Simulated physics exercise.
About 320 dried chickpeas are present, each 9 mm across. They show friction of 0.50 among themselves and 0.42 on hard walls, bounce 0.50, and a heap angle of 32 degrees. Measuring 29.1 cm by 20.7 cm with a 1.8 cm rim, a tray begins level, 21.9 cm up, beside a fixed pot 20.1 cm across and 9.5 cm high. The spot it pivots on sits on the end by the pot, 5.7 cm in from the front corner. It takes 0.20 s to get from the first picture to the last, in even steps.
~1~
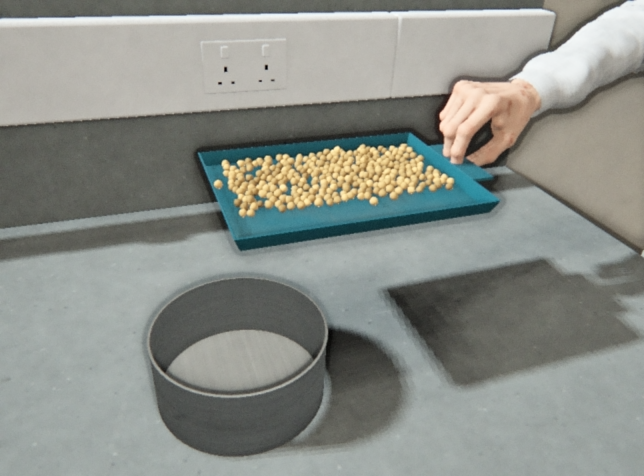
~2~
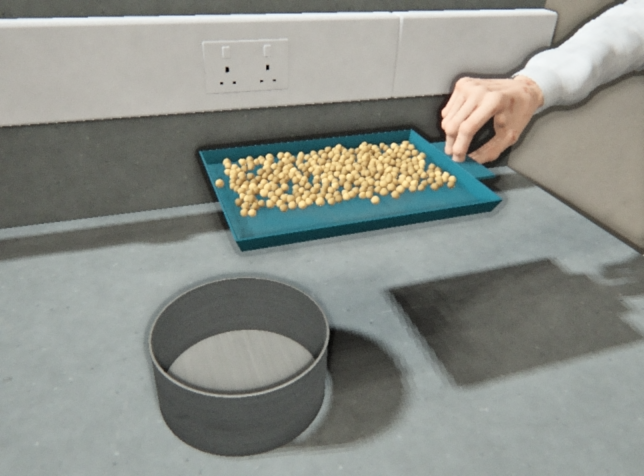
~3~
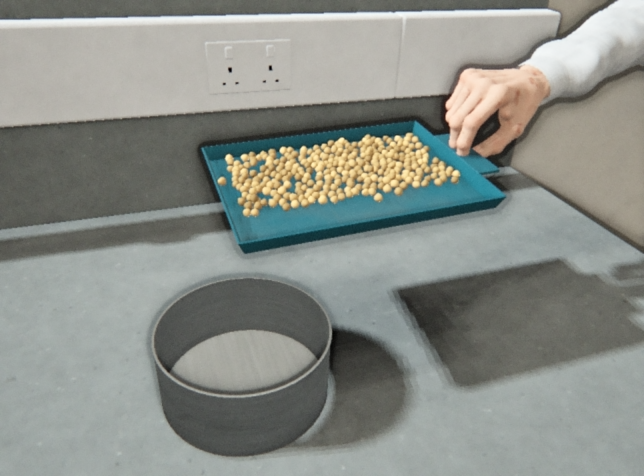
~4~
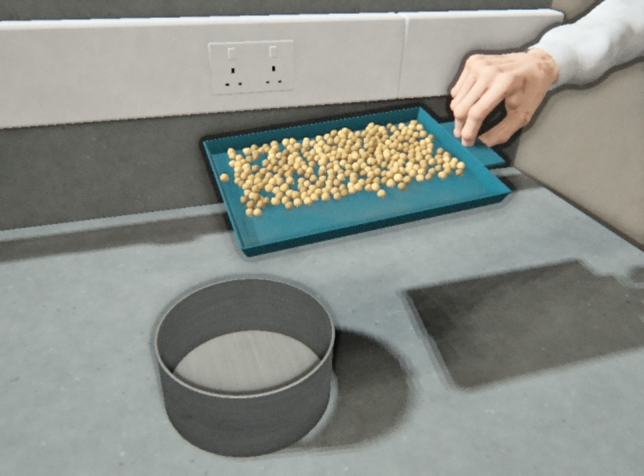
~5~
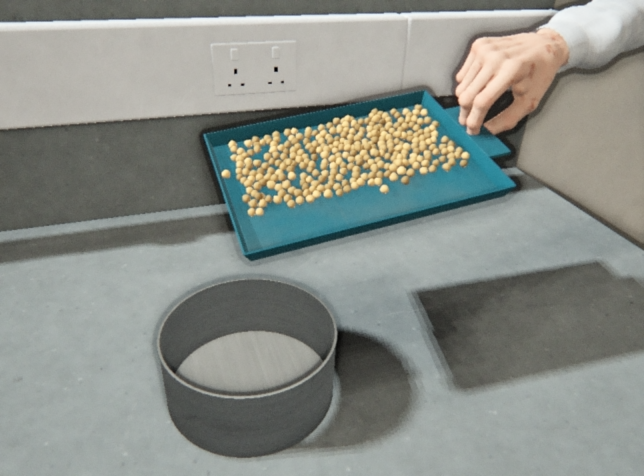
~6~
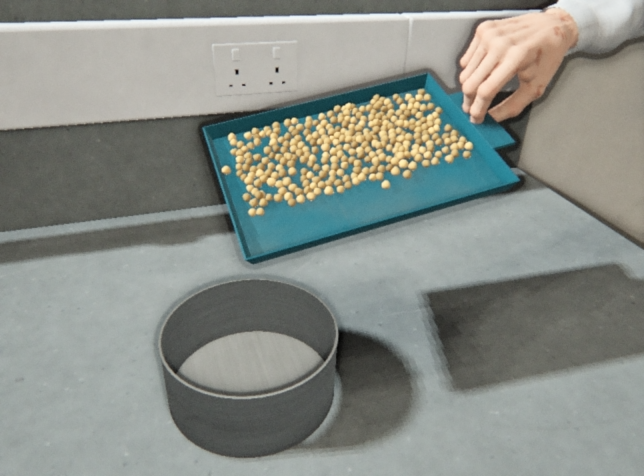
On a grey countertop below a double wall socket, a hand at the right holds a teal tray of dried chickpeas above and behind a round dark pot, then raises the tray's right end, tilting it gradually toward the left.
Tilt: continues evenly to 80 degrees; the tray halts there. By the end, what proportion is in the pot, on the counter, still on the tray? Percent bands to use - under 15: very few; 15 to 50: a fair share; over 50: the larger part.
Pot - the larger part, counter - a fair share, left on the tray - very few.
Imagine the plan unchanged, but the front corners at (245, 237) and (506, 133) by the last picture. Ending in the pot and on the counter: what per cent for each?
Pot 30 % / counter 65 %.
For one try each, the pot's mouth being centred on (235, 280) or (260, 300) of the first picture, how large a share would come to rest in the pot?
I'd say some 0 per cent for the first and some 30 per cent for the second.
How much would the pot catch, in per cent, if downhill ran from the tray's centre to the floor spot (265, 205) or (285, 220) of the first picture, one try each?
Roughly 40 per cent on the first try and 75 per cent on the second.
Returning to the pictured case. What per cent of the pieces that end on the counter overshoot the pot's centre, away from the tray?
That comes to roughly 50 percent.
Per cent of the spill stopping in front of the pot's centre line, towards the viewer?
About 100 per cent.
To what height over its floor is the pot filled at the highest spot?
Roughly 3.0 centimetres.
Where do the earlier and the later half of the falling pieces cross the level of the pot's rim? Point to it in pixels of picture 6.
Near (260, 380) at first, near (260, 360) afterwards.
Then, 0.24 s after the last picture, tilt 50 degrees; the tray holds 100 %, the pot 0 %.
Then, 0.40 s after the last picture, tilt 71 degrees; the tray holds 80 %, the pot 0 %.
Then, 0.68 s after the last picture, tilt 80 degrees; the tray holds 10 %, the pot 65 %.
In the end, pot 75 %, counter 25 %, tray 0 %.
